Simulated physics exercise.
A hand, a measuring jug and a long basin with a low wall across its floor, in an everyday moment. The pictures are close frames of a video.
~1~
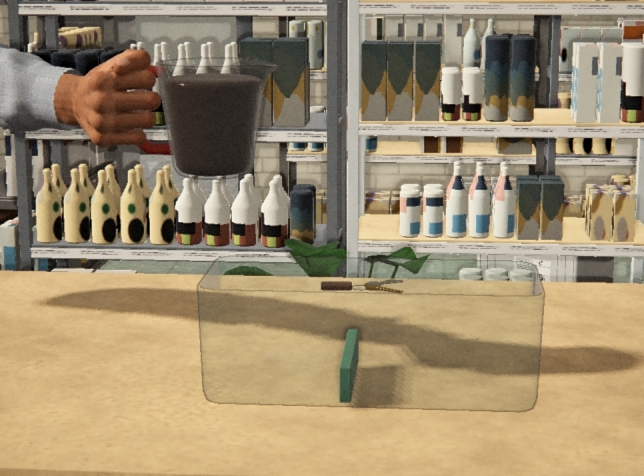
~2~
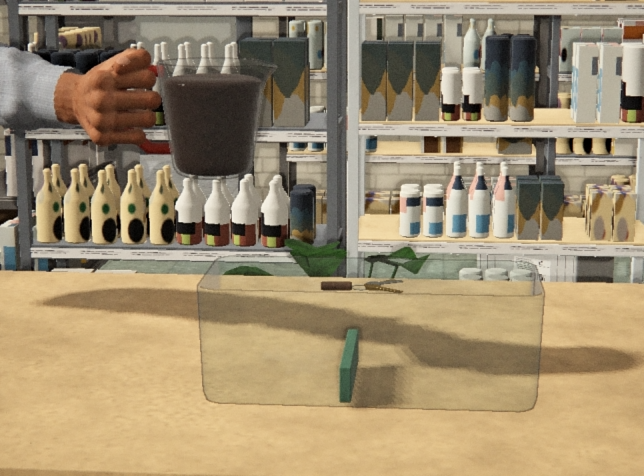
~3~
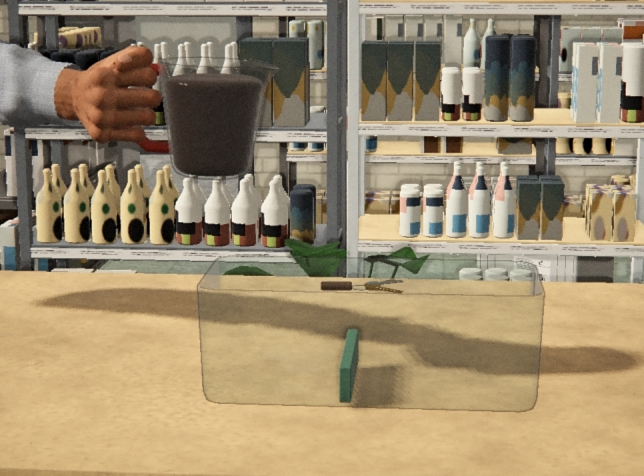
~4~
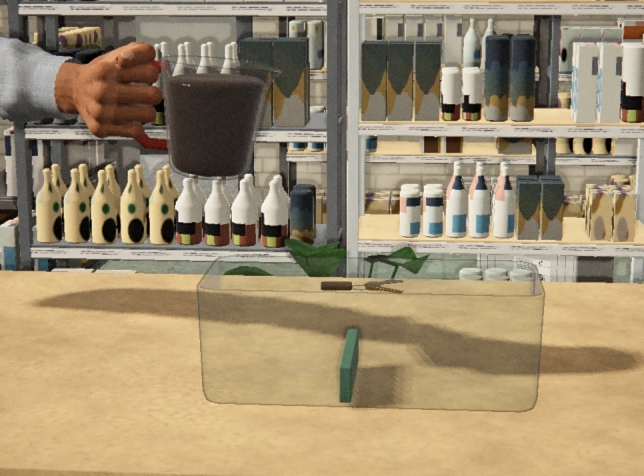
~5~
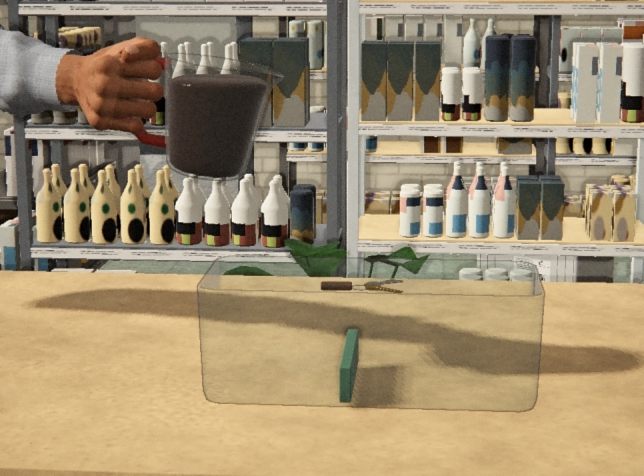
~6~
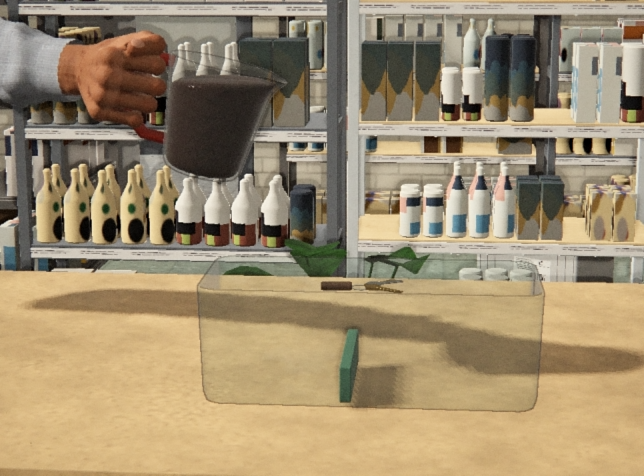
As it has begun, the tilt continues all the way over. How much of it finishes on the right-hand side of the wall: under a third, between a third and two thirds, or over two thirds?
Between a third and two thirds.
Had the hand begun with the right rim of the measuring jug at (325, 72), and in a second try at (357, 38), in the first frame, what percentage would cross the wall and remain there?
In turn 90 % and 85 %.
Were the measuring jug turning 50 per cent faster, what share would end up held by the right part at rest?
It comes to around 35 per cent.
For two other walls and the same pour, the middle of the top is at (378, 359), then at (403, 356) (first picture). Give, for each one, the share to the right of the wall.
The first position gives around 20 percent, the second around 10 percent.
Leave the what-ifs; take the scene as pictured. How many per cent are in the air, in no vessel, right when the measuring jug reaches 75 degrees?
Estimate: Some 25 per cent.
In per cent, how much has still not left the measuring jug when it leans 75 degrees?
Roughly 65 %.
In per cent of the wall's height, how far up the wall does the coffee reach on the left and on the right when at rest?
Left side: Approx. 40 %; right side: Approx. 30 %.
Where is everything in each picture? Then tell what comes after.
In the first picture, it leans 0°; its right rim is at (276, 65); the coffee meets the walls at (165, 79) and (263, 80); the long basin's rim runs from (208, 274) to (539, 280); the wall's top is at (350, 349).
In the second picture, it leans 1°; its right rim is at (277, 66); the coffee meets the walls at (165, 79) and (263, 80).
In the third picture, it leans 2°; its right rim is at (278, 67); the coffee meets the walls at (167, 78) and (264, 81).
In the fourth picture, it leans 5°; its right rim is at (281, 71); the coffee meets the walls at (168, 78) and (266, 81).
In the fifth picture, it leans 9°; its right rim is at (284, 76); the coffee meets the walls at (171, 78) and (270, 81).
In the sixth picture, it leans 14°; its right rim is at (287, 82); the coffee meets the walls at (173, 81) and (276, 83).
A moment on, the measuring jug is tipped on its side and 66 per cent is still to pour, 2 is left of the wall and 8 right of it.
Next, the measuring jug is tipped right over and 7 per cent is still to pour, 30 is left of the wall and 50 right of it.
Then the measuring jug is tipped right over and 0 per cent is still to pour, 46 is left of the wall and 52 right of it.
Later the measuring jug is tipped right over and 0 per cent is still to pour, 46 is left of the wall and 52 right of it.
In the end 46 per cent lies left of the wall, 52 right of it and 1 outside.
